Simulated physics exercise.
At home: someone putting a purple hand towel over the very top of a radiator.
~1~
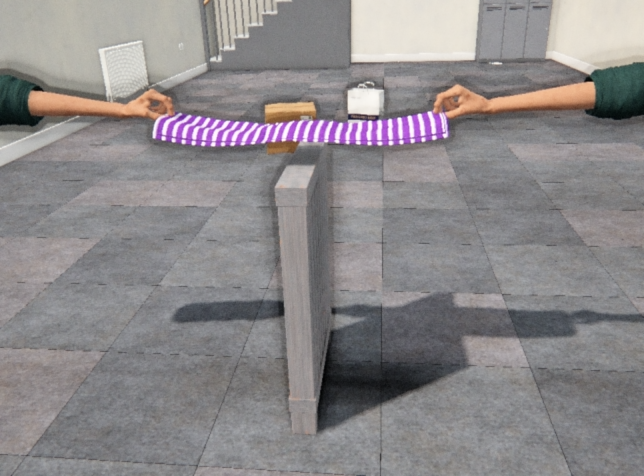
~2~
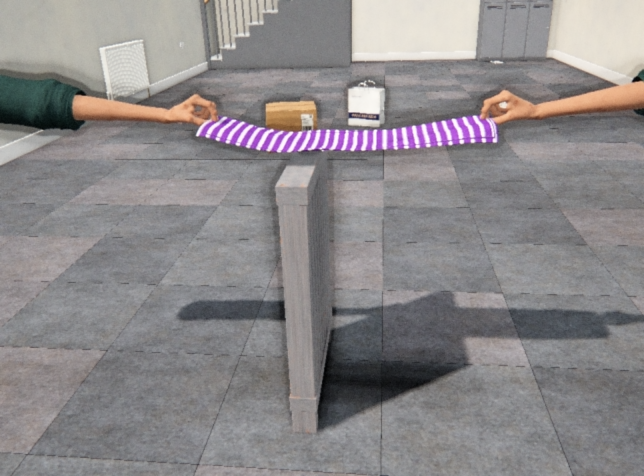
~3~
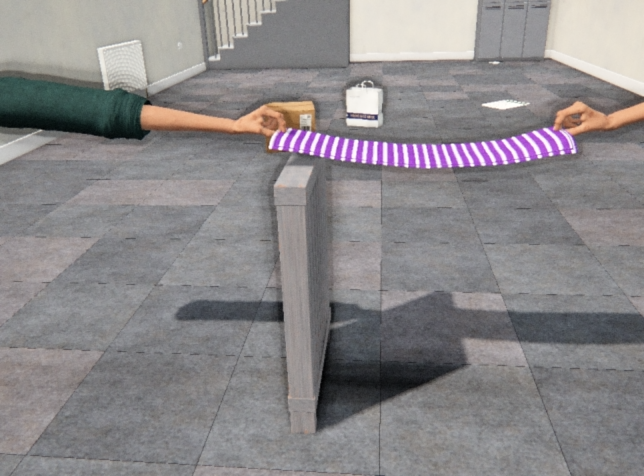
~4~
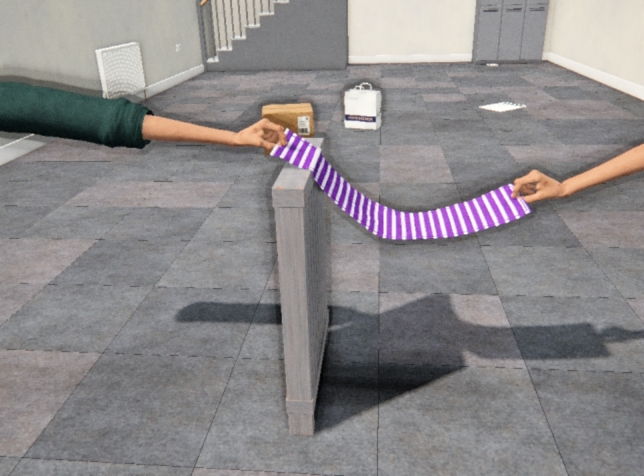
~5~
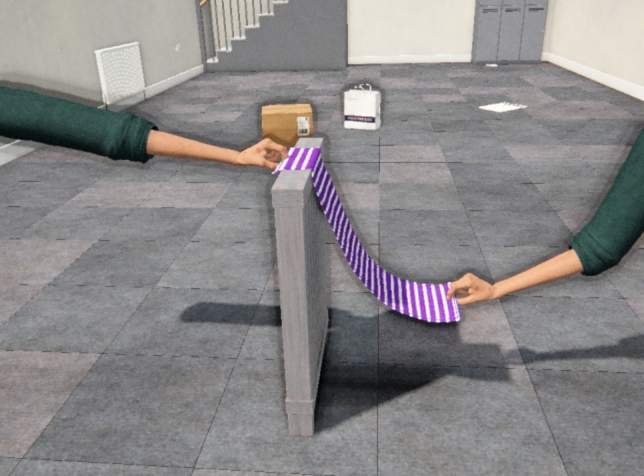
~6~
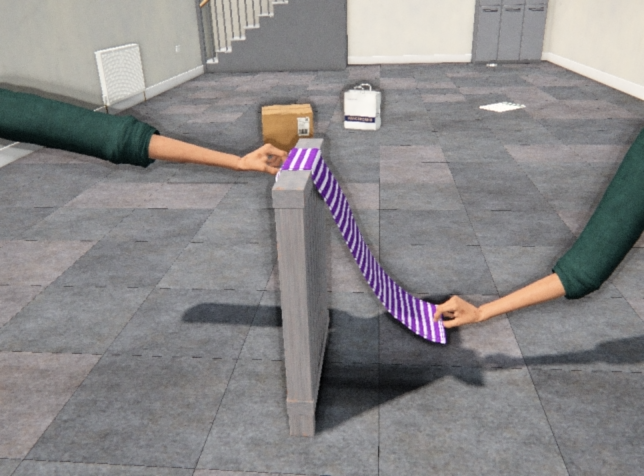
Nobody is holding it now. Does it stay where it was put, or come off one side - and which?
My prediction is it will come away on the right.
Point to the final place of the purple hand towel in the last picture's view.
You'll find it around (355, 382) in the last picture.
Then, 0.38 s after the last picture, hand towel clear of the top and falling near (357, 331).
Then, 0.64 s after the last picture, hand towel in a heap on the floor near (355, 381).
At rest, hand towel in a heap on the floor near (355, 382). The purple hand towel runs off to the right.
